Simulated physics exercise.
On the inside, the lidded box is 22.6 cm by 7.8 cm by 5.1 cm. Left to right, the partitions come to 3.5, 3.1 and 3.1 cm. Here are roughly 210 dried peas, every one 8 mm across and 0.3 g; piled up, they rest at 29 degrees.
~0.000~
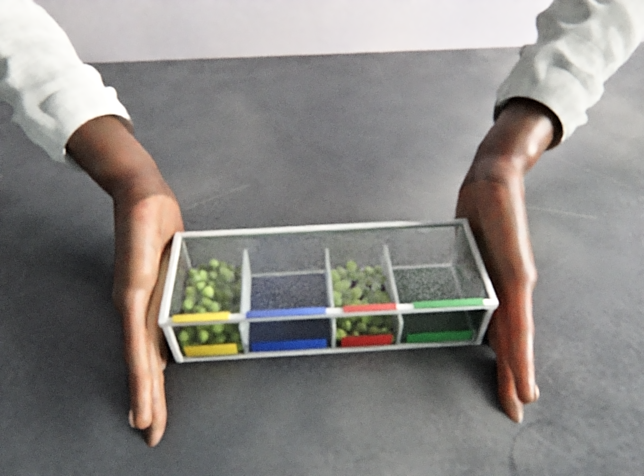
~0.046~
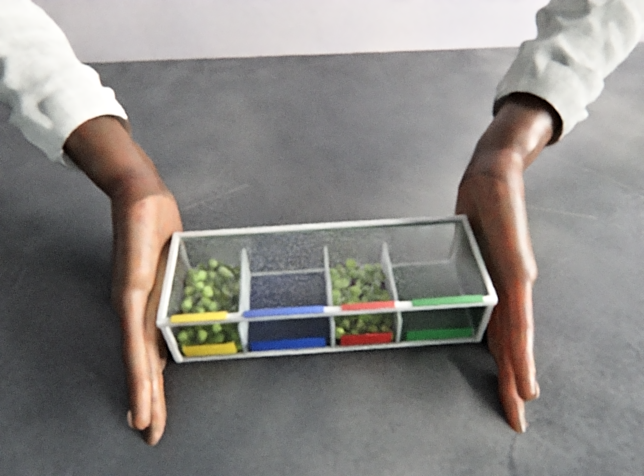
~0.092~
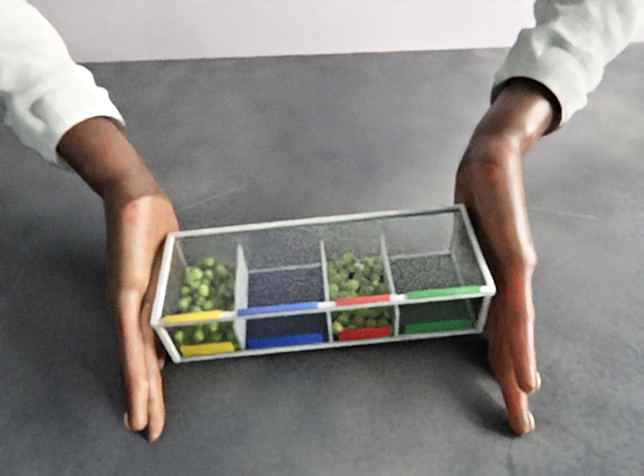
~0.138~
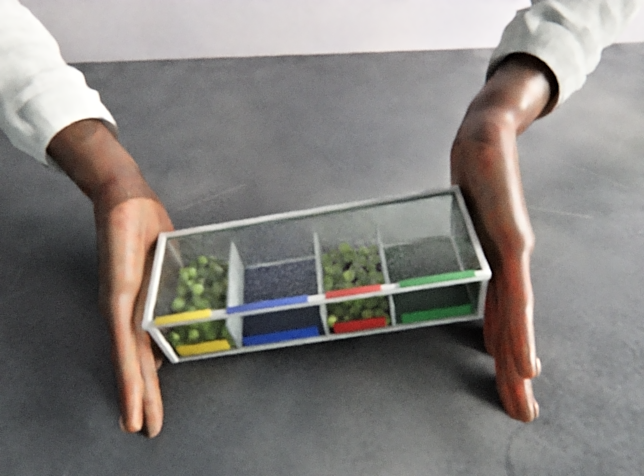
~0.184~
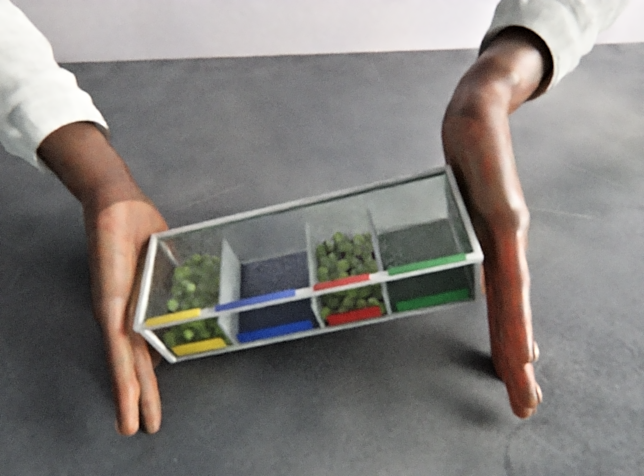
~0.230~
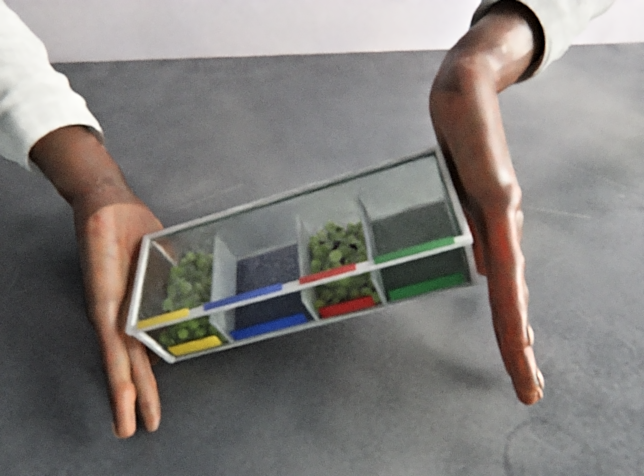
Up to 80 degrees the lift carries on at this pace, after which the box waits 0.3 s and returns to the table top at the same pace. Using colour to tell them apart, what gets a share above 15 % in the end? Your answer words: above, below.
Red compartment - above; blue compartment - below; green compartment - below; yellow compartment - above.
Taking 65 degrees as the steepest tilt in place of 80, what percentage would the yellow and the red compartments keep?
Yellow 65 %, red 35 %.
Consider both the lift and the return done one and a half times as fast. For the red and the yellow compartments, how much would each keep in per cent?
You'd end up with red at 20 percent and yellow at 75 percent.
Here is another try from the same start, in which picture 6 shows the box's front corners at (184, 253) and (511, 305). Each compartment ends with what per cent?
In the end red holds 30 %, blue holds 5 %, green holds 15 % and yellow holds 45 %.
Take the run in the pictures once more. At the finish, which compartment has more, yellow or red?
Fuller: Yellow.
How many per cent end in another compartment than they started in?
I'd put it at about 10 per cent.
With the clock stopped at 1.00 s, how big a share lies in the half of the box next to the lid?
Around 20 in a hundred, give or take.
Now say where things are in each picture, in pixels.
The first frame shows box tilt 0 degrees, front corners at (166, 320) and (490, 302); red 35 %, yellow 65 %.
The second frame shows box tilt 1 degrees, front corners at (164, 320) and (490, 298).
The third frame shows box tilt 4 degrees, front corners at (158, 321) and (488, 288), lowest corner left front.
The fourth frame shows box tilt 9 degrees, front corners at (150, 323) and (483, 272), lowest corner left front.
The fifth frame shows box tilt 14 degrees, front corners at (141, 325) and (475, 255), lowest corner left front.
The sixth frame shows box tilt 20 degrees, front corners at (134, 327) and (464, 238), lowest corner left front; red 35 %, yellow 65 %. The box's pace is about 115 degrees a second.
After 1.00 s, tilt 80 degrees; red 25 %, blue 5 %, yellow 65 %.
After 1.51 s, tilt 41 degrees; red 25 %, blue 5 %, yellow 70 %.
Then, at 2.08 s, tilt 0 degrees; red 25 %, blue 5 %, yellow 70 %.
At rest (2.6 s), red 25 %, blue 5 %, green 0 %, yellow 70 %.
